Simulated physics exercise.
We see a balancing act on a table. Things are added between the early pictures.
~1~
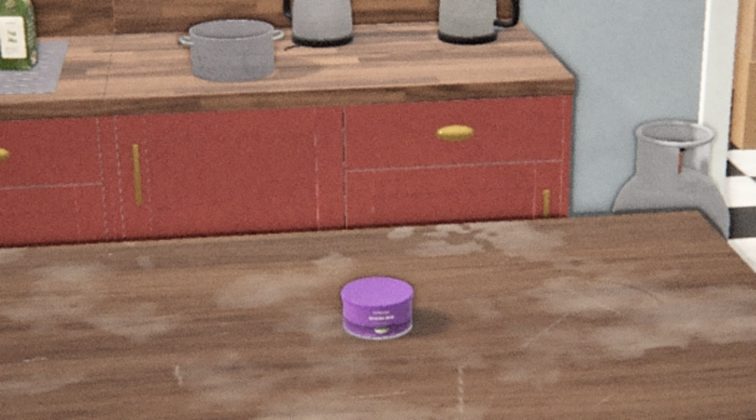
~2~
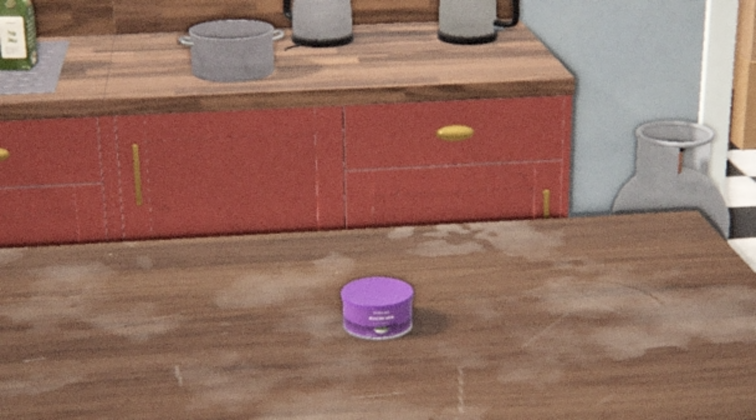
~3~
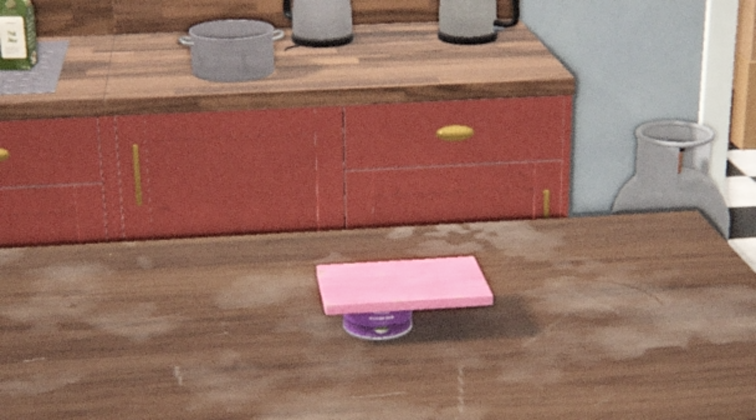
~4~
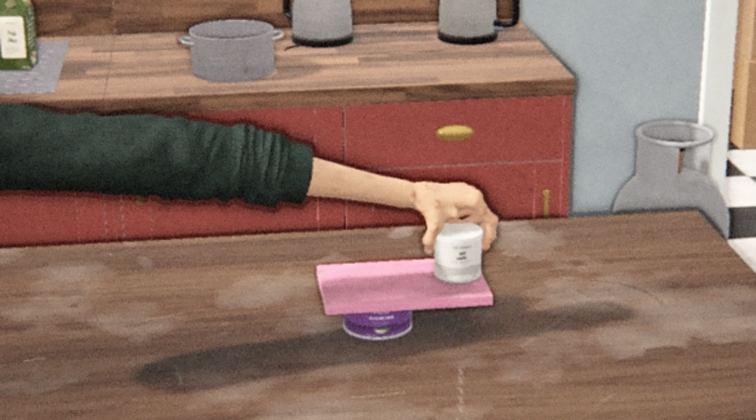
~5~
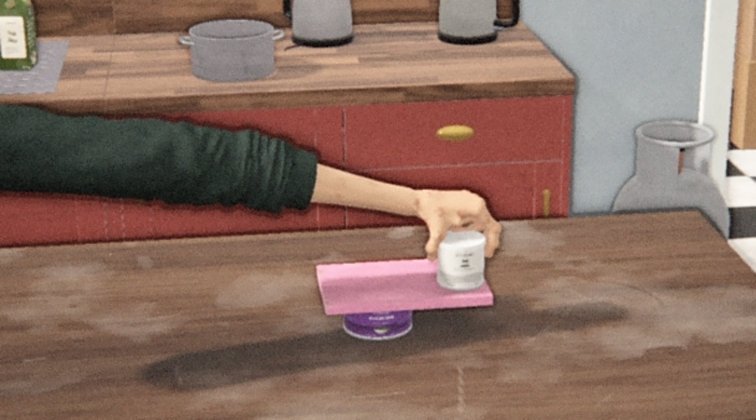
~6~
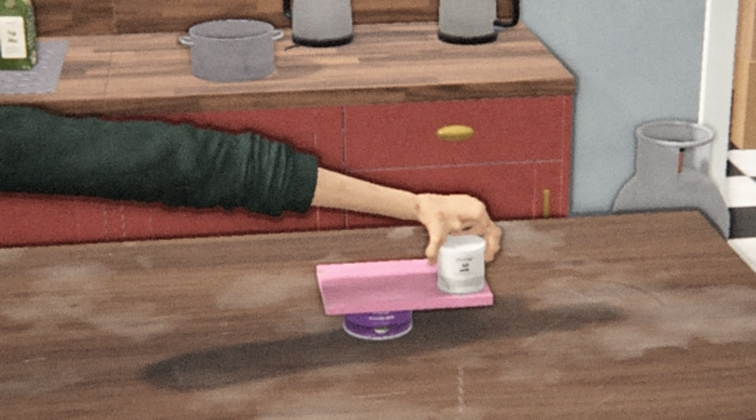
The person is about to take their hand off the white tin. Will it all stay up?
As it turns out, it loses its balance.
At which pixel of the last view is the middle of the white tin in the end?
Near (545, 306).
Then, 0.40 s later than the last frame, white tin now fallen; pink board tilted by 31°.
Then, 0.60 s later than the last frame, pink board tilted by 24°.
When it is over, fallen, white tin; moved from the start, pink board; purple tub as before. End places, in pixels of the last picture, white tin near (545, 306). The stack comes apart.
